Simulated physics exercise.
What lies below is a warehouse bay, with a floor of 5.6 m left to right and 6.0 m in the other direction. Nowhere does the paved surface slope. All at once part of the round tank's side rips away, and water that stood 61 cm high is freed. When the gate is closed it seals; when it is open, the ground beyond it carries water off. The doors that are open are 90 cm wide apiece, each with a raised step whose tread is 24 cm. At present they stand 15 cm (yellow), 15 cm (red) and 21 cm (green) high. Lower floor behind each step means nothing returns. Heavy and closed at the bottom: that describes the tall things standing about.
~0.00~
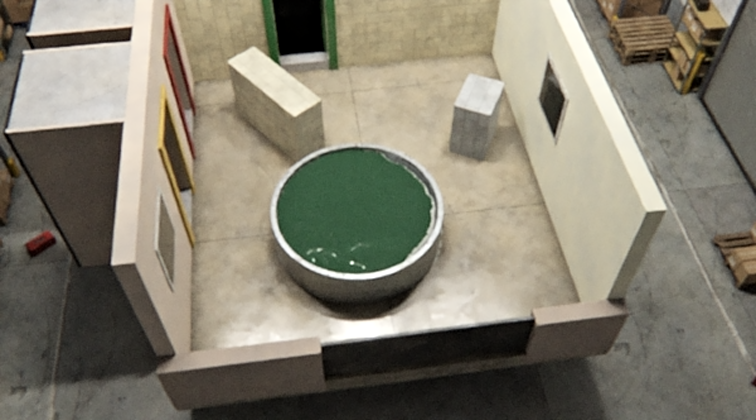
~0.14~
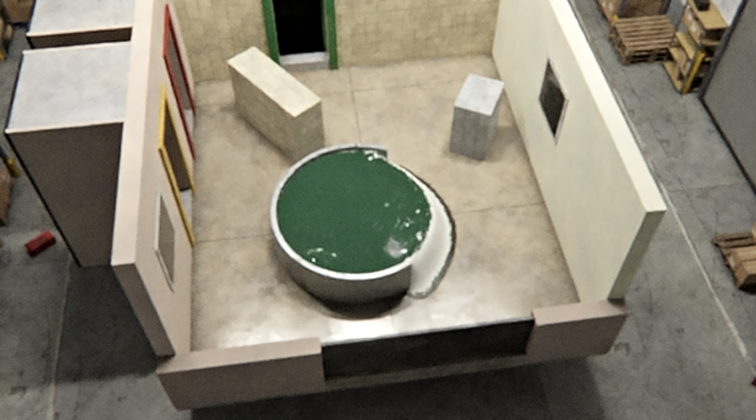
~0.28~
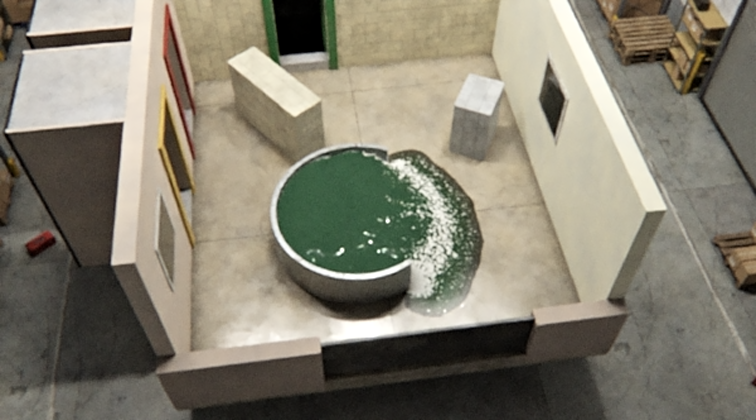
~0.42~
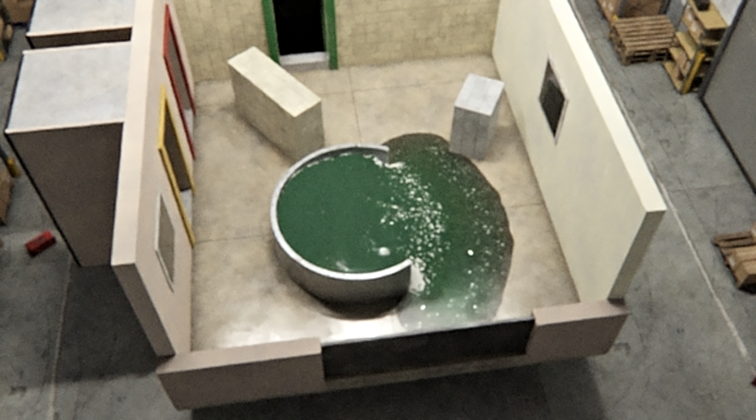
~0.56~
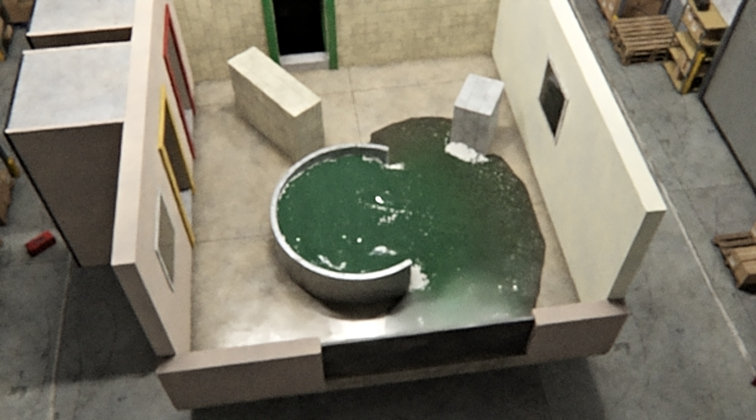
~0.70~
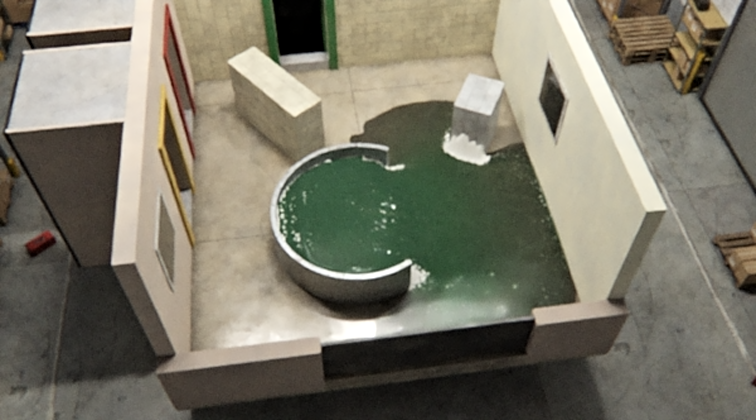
The footage shows a round tank of green water in a walled enclosure; its right side opens, and water pours out, spreading across the right part of the floor, around a small grey block and to the right wall.
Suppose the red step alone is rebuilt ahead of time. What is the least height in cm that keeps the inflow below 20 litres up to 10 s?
About 8.5 cm.
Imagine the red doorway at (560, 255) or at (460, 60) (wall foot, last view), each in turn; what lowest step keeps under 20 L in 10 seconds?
29 and 19 cm.
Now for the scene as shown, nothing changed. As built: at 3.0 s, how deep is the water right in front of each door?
Yellow door 0 cm, red door 0 cm, green door 1 cm.
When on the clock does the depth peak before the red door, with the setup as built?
Peak time: Around 8.0 s.
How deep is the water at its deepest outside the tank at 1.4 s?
Max depth: Near 42 cm.
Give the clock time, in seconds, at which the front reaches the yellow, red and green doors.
Times: Yellow = 5.0 s, red = 5.5 s, green = 3.2 s.
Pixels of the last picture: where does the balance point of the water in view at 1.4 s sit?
My guess is close to (428, 226).
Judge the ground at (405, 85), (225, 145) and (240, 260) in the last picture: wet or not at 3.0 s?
Spot one awash, spot two bone dry, spot three bone dry.
After 1.4 s water covers 40 % of the floor, deepest (42 cm) near (545, 202); it has not reached the red door.
After 3.0 s water covers 50 % of the floor, deepest (31 cm) near (591, 330); it has not reached the red door.
After 10.0 s water covers 100 % of the floor, deepest (14 cm) near (205, 250); 12 cm at the red door, 0 litres in over its 15 cm step.
At the red door as built, the water arrived by 5.5 s and peaked near 13 cm at 8.2 s.
With a step of 7.5 cm, 29 litres would have come in within the 10 s; with 10 cm, 11 litres. So under 20 litres takes about 8.5 cm.
